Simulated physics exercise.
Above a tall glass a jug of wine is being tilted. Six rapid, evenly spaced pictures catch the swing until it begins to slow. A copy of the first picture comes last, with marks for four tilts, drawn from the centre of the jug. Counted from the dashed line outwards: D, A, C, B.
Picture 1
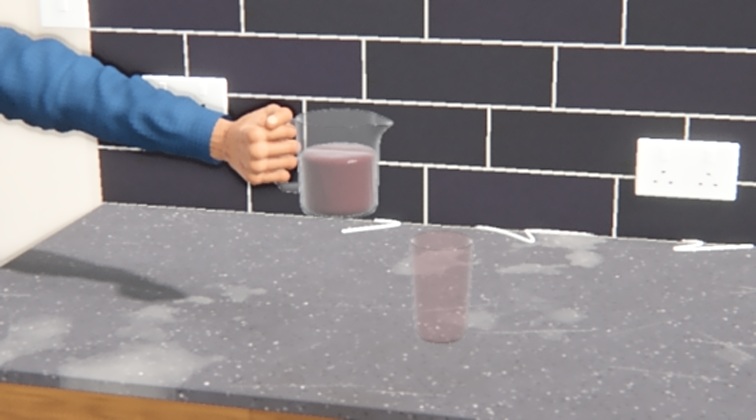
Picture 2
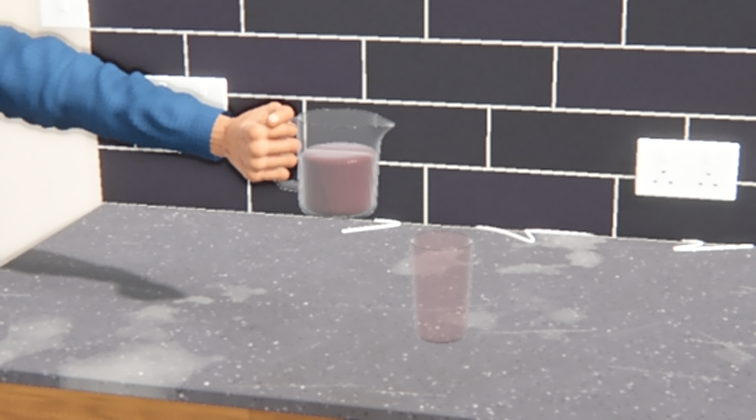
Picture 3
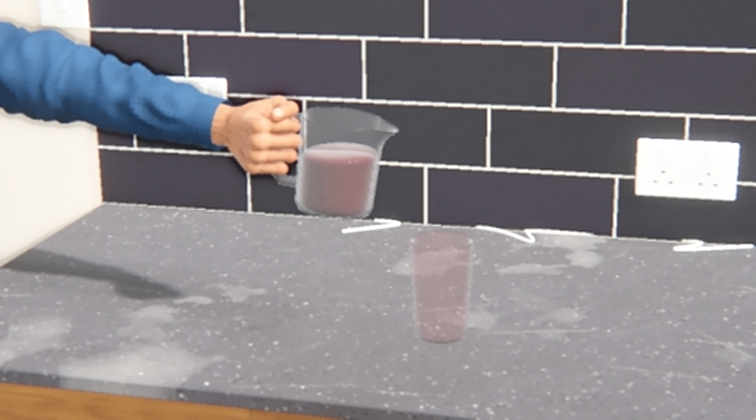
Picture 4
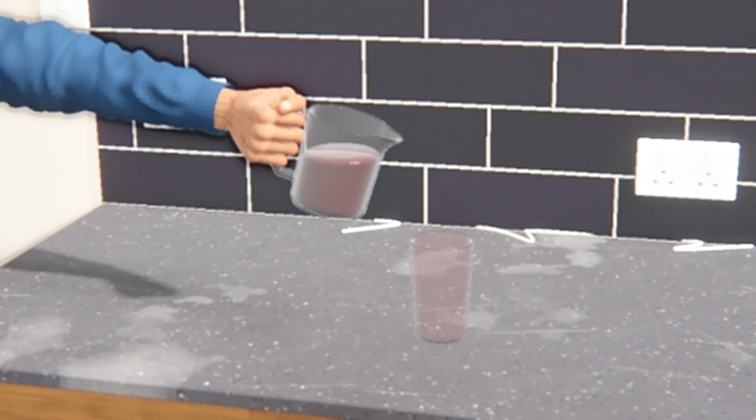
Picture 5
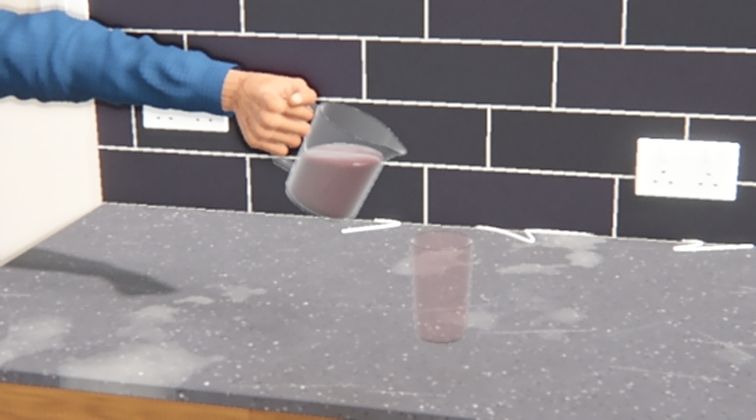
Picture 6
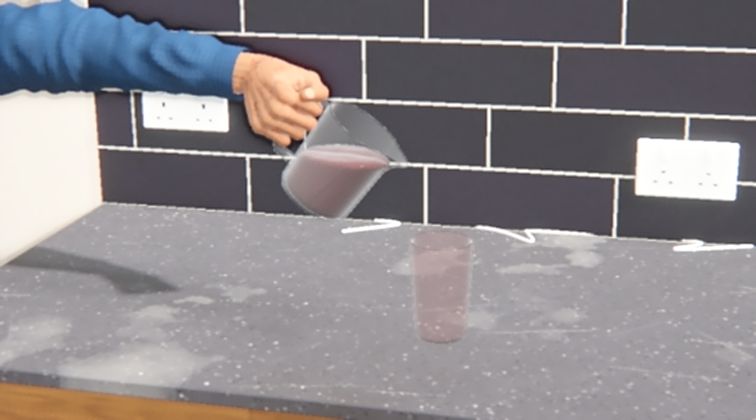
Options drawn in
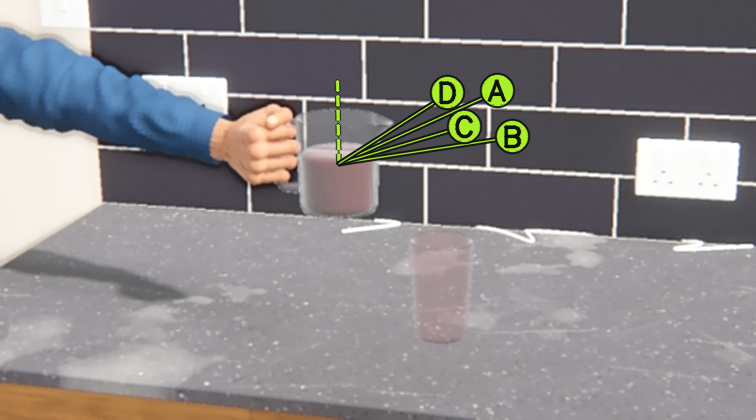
A hand in a blue sleeve, reaching in from the left, holds a clear jug of dull pinkish-red liquid upright, then gradually tilts it to the right, its liquid staying inside. Below and to the right, a tall glass with a pinkish tint stands still on a speckled dark grey worktop. Dark tiles with pale grout and white wall sockets line the kitchen wall behind, seen from a fixed, slightly raised view.
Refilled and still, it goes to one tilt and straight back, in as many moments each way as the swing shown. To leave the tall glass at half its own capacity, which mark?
It is C.
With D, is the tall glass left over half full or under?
Under half.
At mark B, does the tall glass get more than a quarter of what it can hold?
Yes.
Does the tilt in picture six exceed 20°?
Yes, it does.
In lime, A at (482, 98); B at (496, 139); C at (447, 131); D at (433, 102).
If A is chosen, the tall glass ends with about 35 % of what it can hold.
If B is chosen, the tall glass ends with about 67 % of what it can hold.
If C is chosen, the tall glass ends with about 51 % of what it can hold.
If D is chosen, the tall glass ends with about 20 % of what it can hold.
